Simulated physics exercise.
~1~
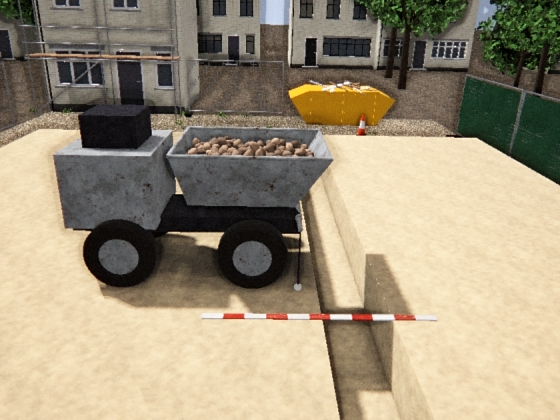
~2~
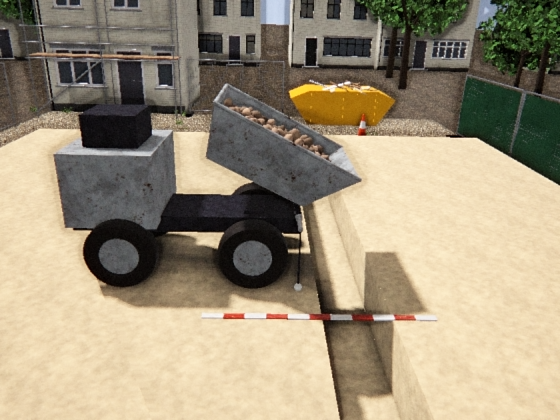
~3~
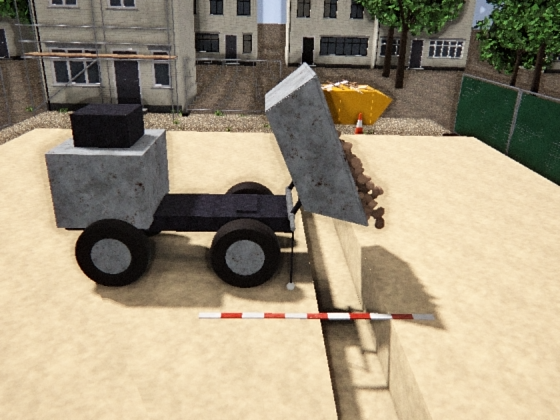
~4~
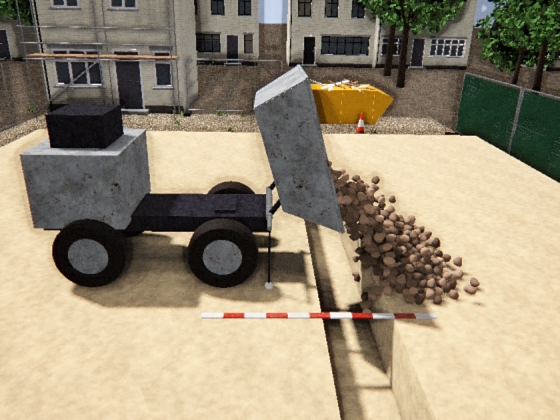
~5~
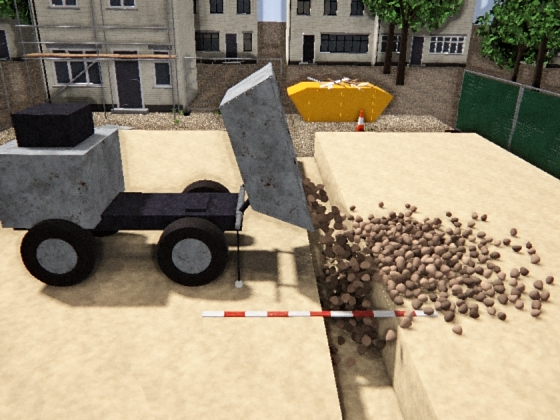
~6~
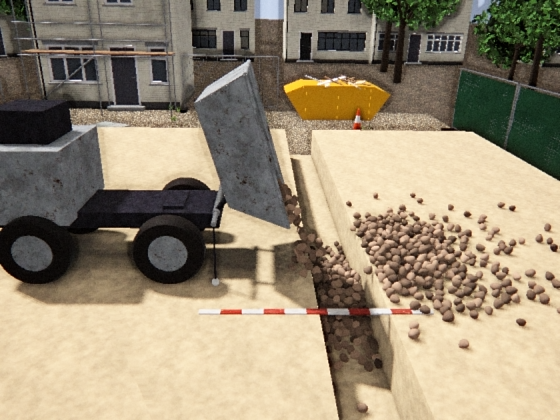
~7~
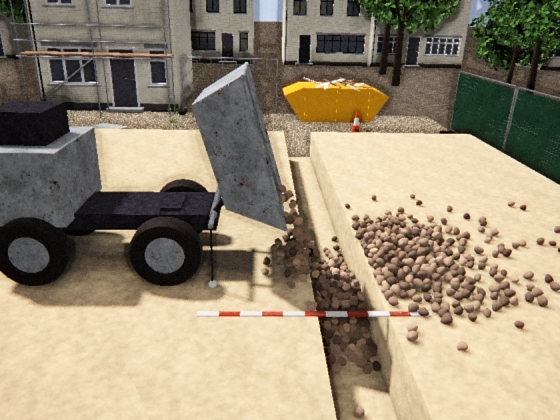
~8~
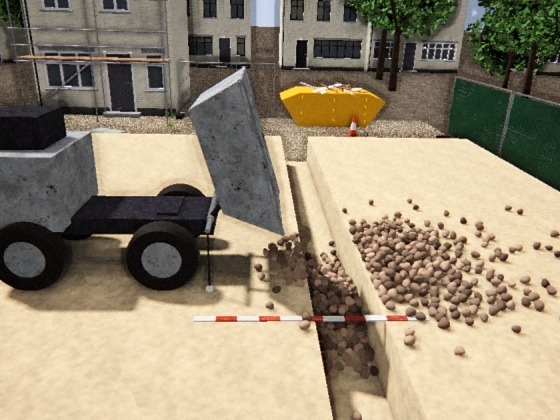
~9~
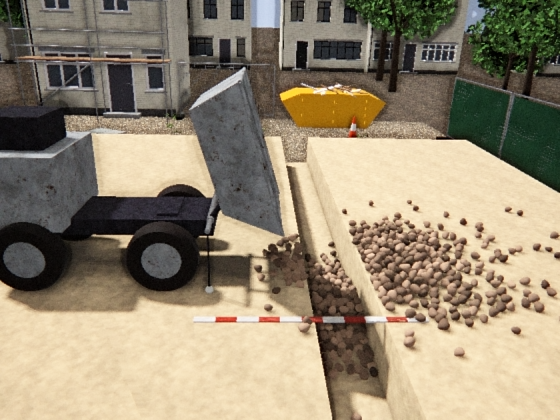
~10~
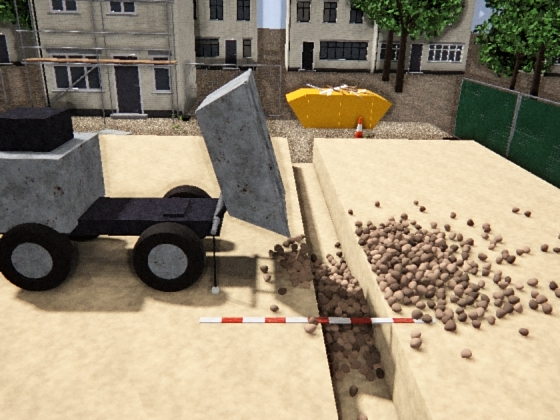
In this clip, a dumper tips its grey skip steeply and backs left, spilling rounded brown cobbles toward a trench. Many scatter on the ground beyond, others drop into the trench, and a few stay on the near edge as the skip stays raised, empty.
